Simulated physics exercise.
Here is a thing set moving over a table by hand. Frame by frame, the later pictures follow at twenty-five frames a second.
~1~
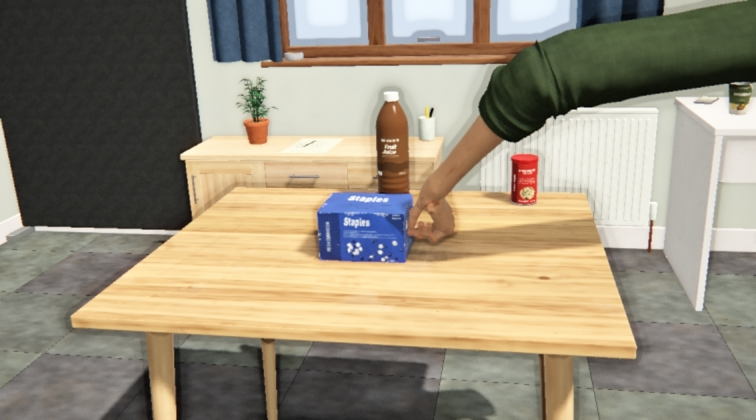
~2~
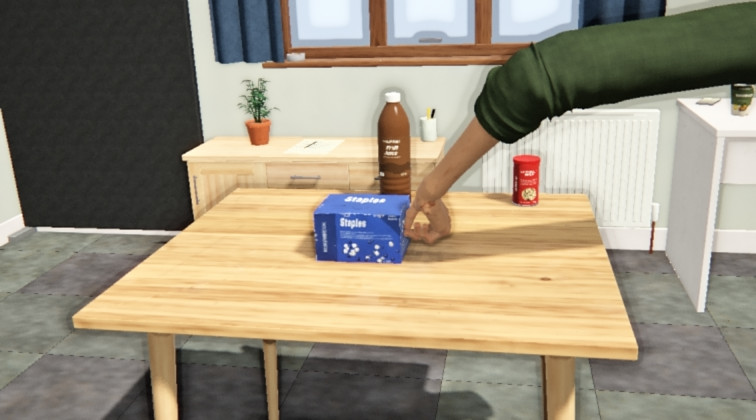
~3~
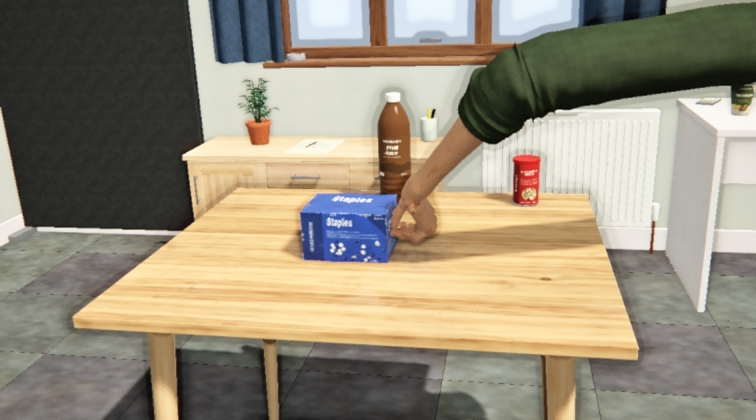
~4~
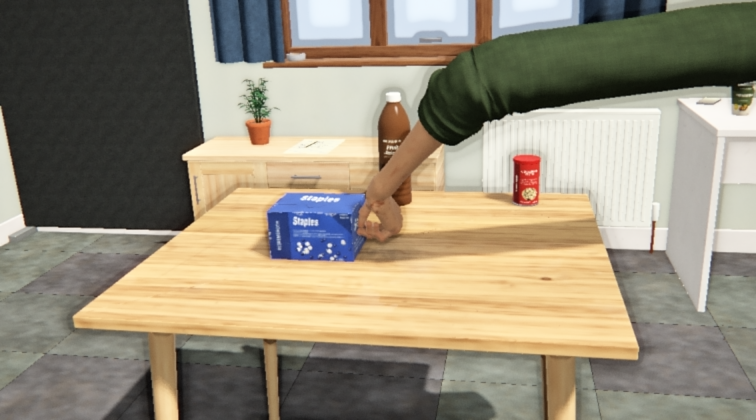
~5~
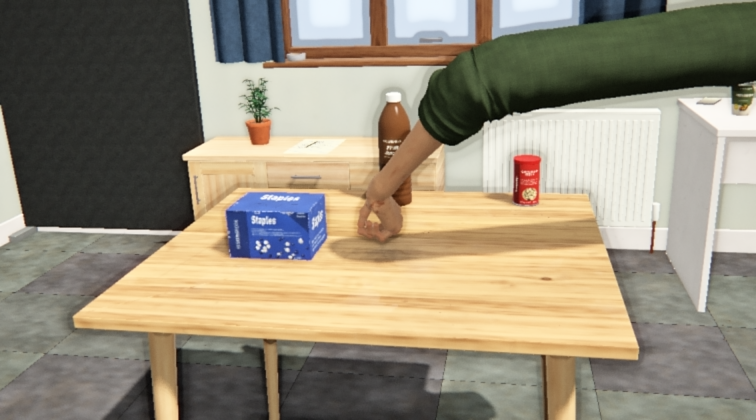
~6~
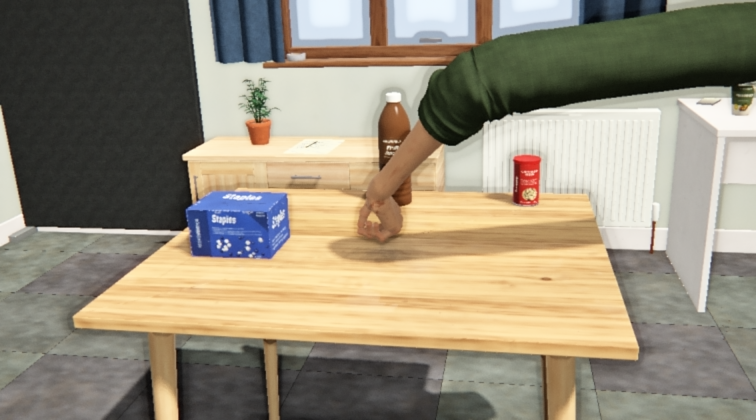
A hand pushes a blue box of staples left across a wooden table, then stays still as the box slides on.
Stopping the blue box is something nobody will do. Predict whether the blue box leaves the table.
It leaves the table.
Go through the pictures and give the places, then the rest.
Under the hand; blue box (367, 226), in the first frame.
Under the hand; blue box (364, 227), in the second frame.
Under the hand; blue box (351, 227), in the third frame.
Blue box (319, 226), in the fourth frame.
Blue box (278, 225) displaced a little, in the fifth frame.
Blue box (241, 224) displaced about its own width, in the sixth frame.
Then, 0.30 s past the last view, blue box now off the table.
Then, 0.50 s past the last view, things are still on the move.
Finally, off the table, blue box.
